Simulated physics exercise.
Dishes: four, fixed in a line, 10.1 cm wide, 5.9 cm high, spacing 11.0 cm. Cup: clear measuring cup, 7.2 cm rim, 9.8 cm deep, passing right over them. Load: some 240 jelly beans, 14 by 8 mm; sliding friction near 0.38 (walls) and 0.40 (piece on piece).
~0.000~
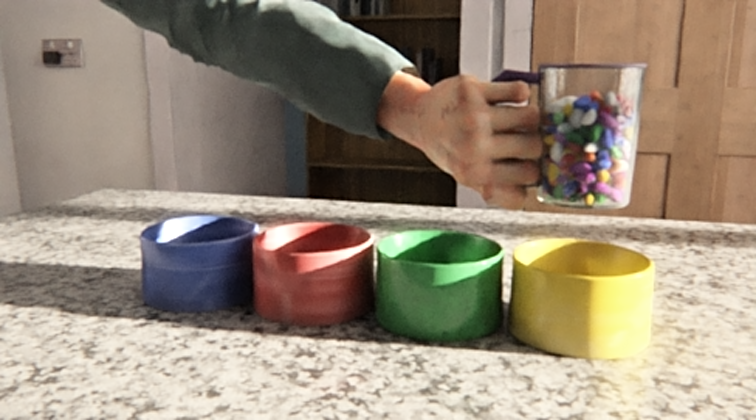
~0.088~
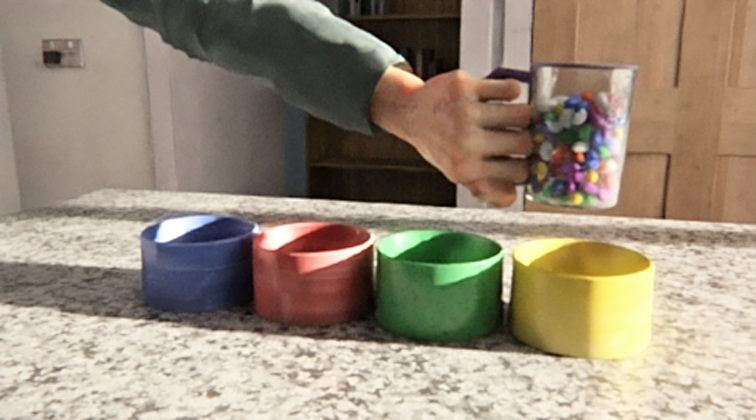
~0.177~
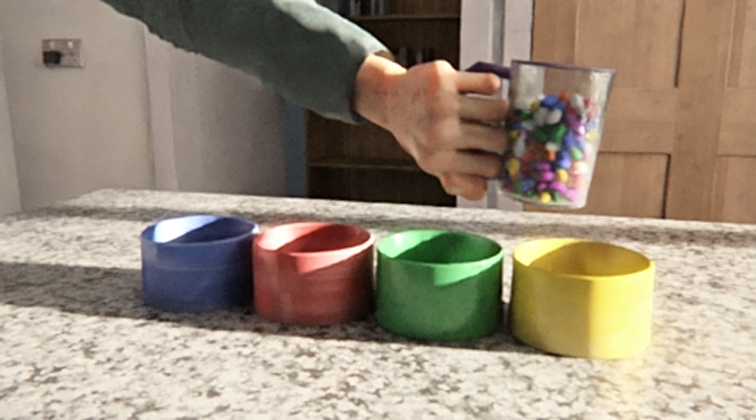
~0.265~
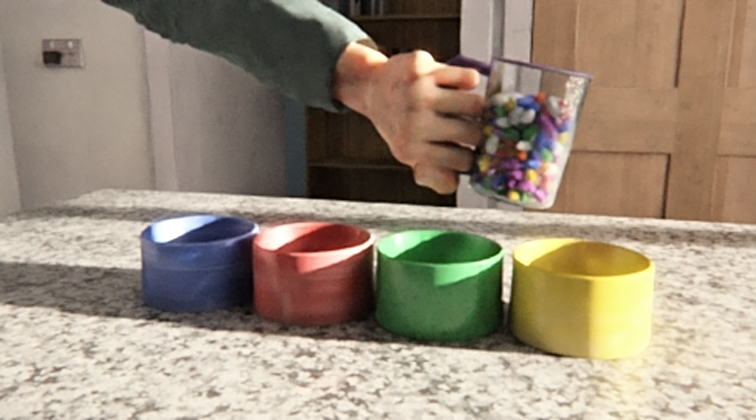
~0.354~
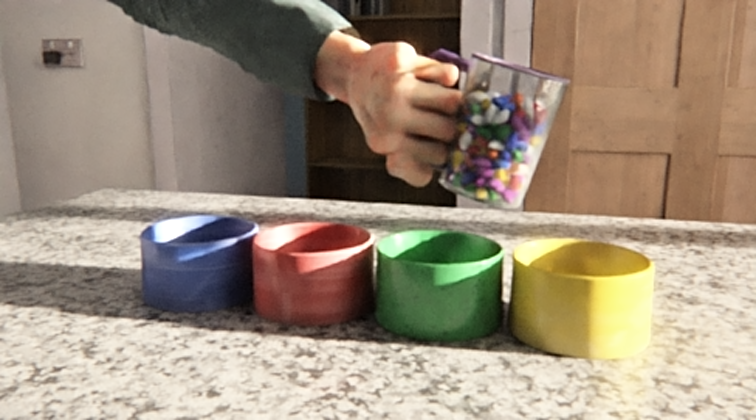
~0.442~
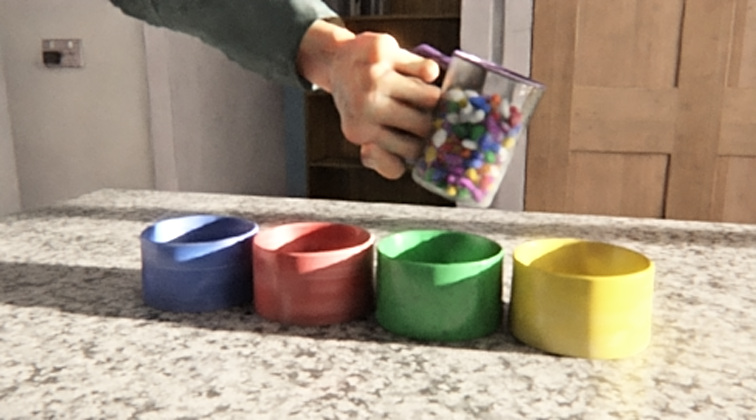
A hand moving a clear measuring cup of colourful jelly beans leftward above four coloured dishes, gradually tilting it to the right.
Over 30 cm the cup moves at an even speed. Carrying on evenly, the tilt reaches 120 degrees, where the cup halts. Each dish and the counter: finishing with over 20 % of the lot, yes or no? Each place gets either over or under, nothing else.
Here is the list: Red over, blue under, green under, yellow under, counter under.
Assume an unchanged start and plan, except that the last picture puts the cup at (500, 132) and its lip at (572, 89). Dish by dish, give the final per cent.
Kept per dish: Red = 100, blue = 0, green = 0, yellow = 0.
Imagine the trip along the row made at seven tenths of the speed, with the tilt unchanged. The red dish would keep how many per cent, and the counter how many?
Shares: Red 100, counter 0.
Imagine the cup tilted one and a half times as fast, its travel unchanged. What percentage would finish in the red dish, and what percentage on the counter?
Then red 100 and counter 0.
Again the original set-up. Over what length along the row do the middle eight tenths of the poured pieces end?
It covers some 6 centimetres of the row.
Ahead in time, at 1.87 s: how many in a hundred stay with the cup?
That would be some 95 per cent.
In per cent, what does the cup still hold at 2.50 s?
I'd say close to 10 per cent.
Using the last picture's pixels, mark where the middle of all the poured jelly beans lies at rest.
Look around (312, 277) in the last picture.
After 1.30 s, tilt 67 degrees; cup holds 100 %.
After 1.87 s, tilt 97 degrees; cup holds 95 %.
After 2.50 s, tilt 120 degrees; cup holds 10 %, red 90 %.
In the end, at 3.2 s, red 100 %, blue 0 %, green 0 %, yellow 0 %, counter 0 %.
